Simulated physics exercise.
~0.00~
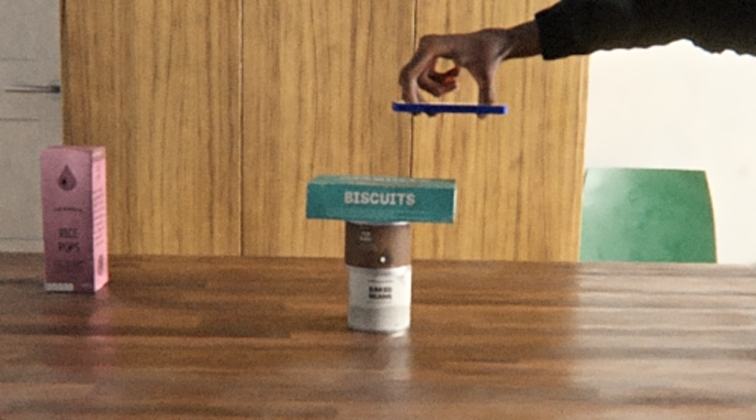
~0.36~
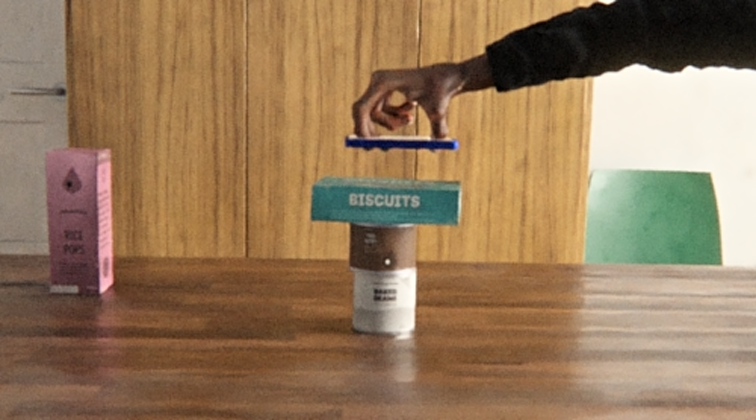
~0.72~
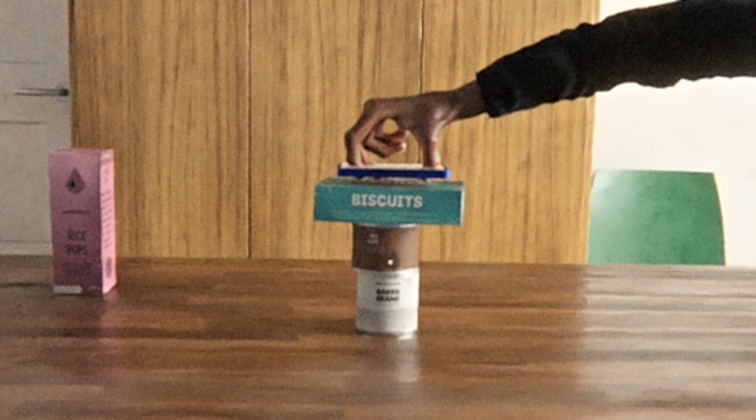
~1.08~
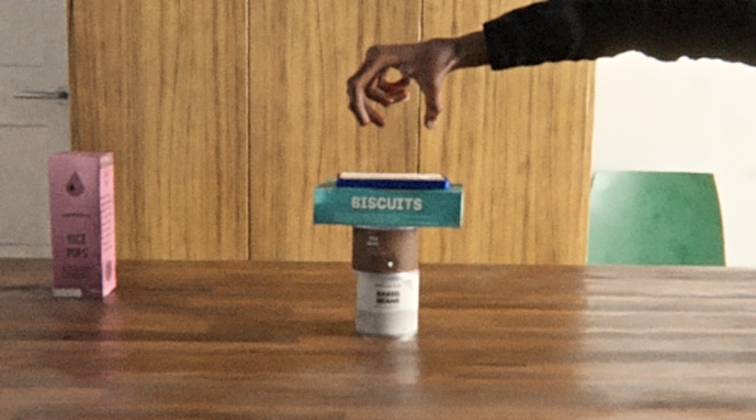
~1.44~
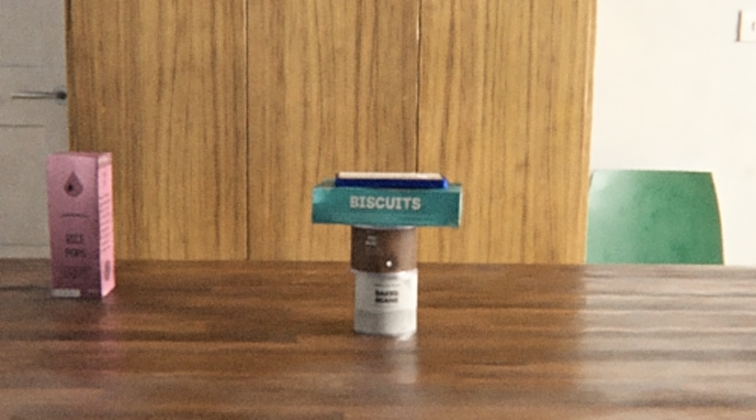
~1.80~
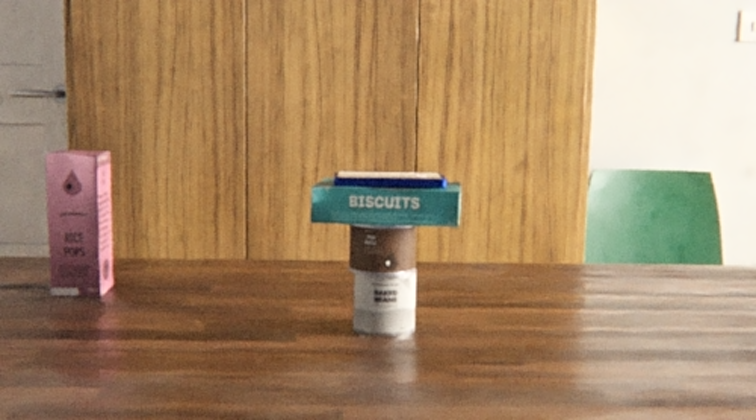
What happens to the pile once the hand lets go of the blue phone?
The pile keeps its balance, with the blue phone resting on top of the turquoise biscuits packet.
